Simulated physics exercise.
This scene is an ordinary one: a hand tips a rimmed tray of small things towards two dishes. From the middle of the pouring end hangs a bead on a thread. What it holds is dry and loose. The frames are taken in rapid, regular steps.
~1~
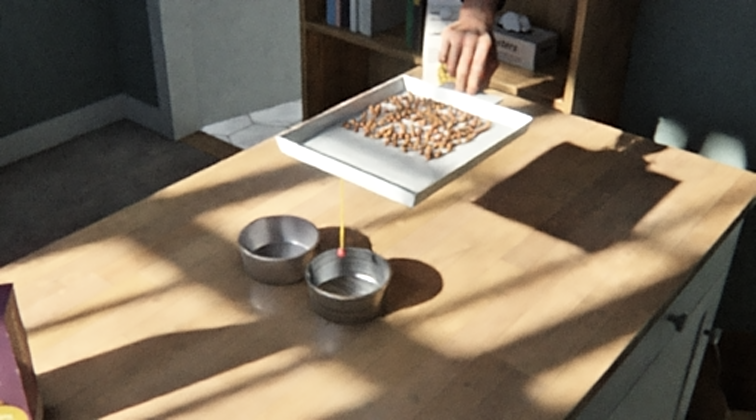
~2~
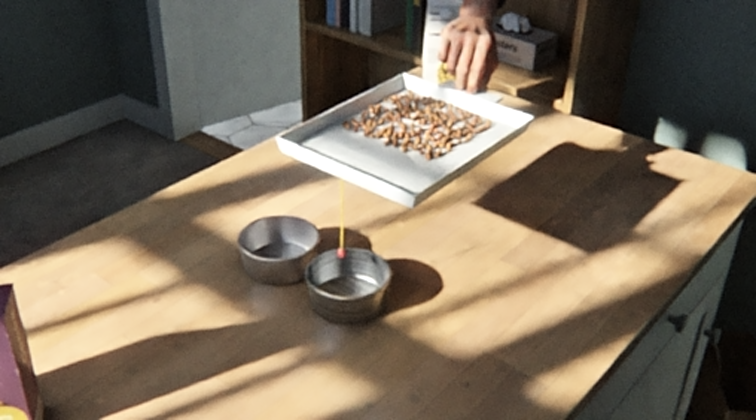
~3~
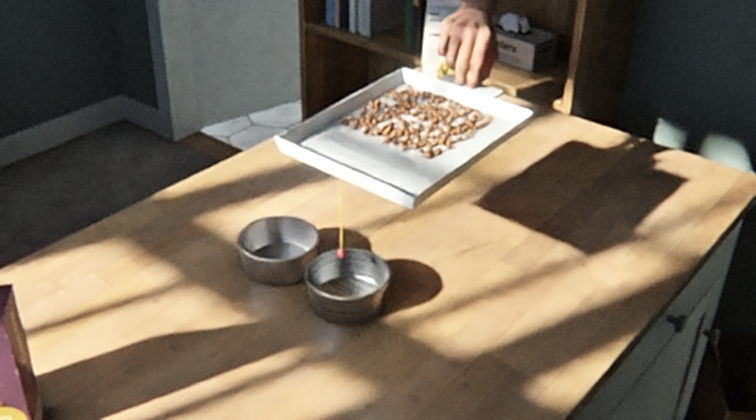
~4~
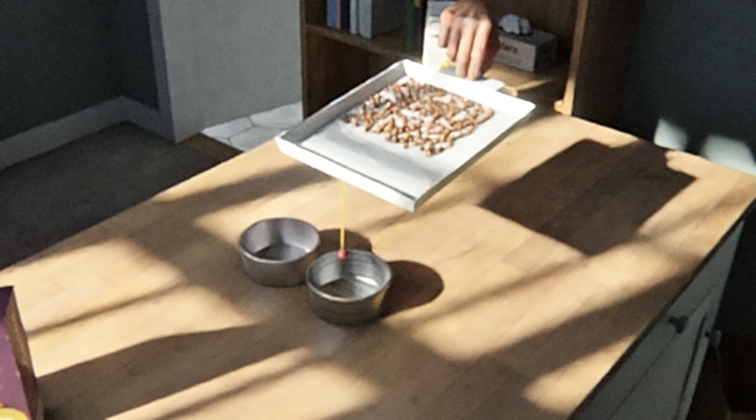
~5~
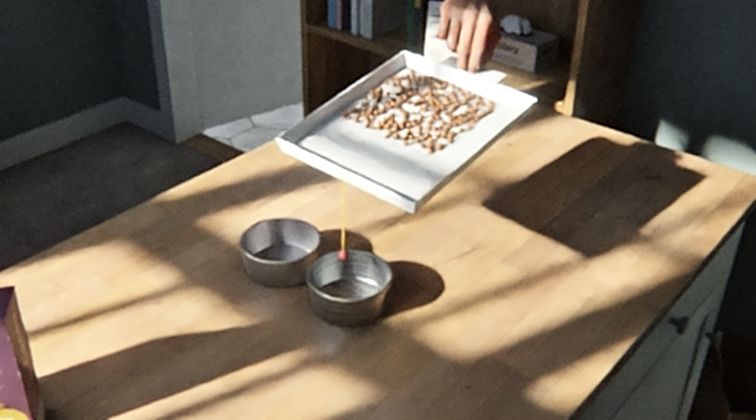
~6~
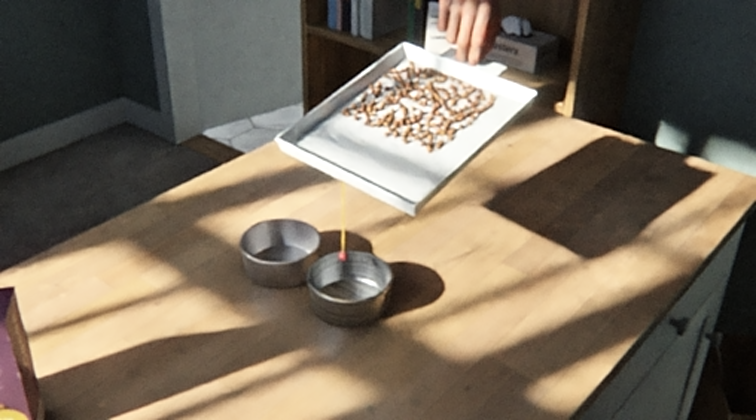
On a sunlit wooden counter, a hand gradually tilts a white tray of small brown pieces.
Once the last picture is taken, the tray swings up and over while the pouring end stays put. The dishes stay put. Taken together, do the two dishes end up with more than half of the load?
Most of the load will miss the dishes.
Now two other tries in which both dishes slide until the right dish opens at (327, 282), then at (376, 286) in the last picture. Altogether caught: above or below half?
Short of half, then the bulk of it.
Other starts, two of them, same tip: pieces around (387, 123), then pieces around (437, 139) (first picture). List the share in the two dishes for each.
In order, 30 per cent then 20 per cent.
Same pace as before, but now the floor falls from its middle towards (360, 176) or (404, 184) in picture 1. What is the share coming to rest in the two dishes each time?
The first try gives close to 40 per cent, the second close to 0 per cent.
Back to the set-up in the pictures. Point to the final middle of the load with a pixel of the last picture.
It settles centred around (378, 328).
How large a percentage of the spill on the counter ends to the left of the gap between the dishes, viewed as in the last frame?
About 10 percent.
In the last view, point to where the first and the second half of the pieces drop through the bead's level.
Near (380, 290) to start, and near (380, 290) afterwards.
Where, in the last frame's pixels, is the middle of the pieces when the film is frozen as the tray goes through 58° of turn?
Load centre: Approx. (378, 193).
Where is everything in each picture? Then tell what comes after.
In the first picture, corners of the pouring end near (282, 137) and (413, 192), level; middle of the load near (420, 123), cereal balls; left dish near (252, 264); right dish near (321, 302); bead on its thread near (342, 253).
In the second picture, corners of the pouring end near (281, 137) and (413, 193), level; middle of the load near (419, 122).
In the third picture, corners of the pouring end near (281, 137) and (413, 194), tipped barely, lowest at the right corner; middle of the load near (419, 118).
In the fourth picture, corners of the pouring end near (281, 138) and (413, 197), tipped a little, lowest at the right corner; middle of the load near (420, 113).
In the fifth picture, corners of the pouring end near (281, 138) and (414, 200), tipped a little, lowest at the right corner; middle of the load near (421, 108).
In the sixth picture, corners of the pouring end near (281, 138) and (413, 202), tipped a little, lowest at the right corner; middle of the load near (421, 103); left dish near (253, 268); right dish near (322, 306).
Shortly afterwards, tray tipped steeply; all but a few on the tray; only a few in the right dish; a little outside both; only a few in the air.
Next, tray tipped right over; near two thirds on the tray; only a few in the right dish; a little outside both; near a quarter in the air.
Some moments later, tray tipped past a quarter turn; near a third in the right dish; near two thirds outside both.
In the end, tray tipped past a quarter turn; near a third in the right dish; none at all in the left dish; near two thirds outside both.
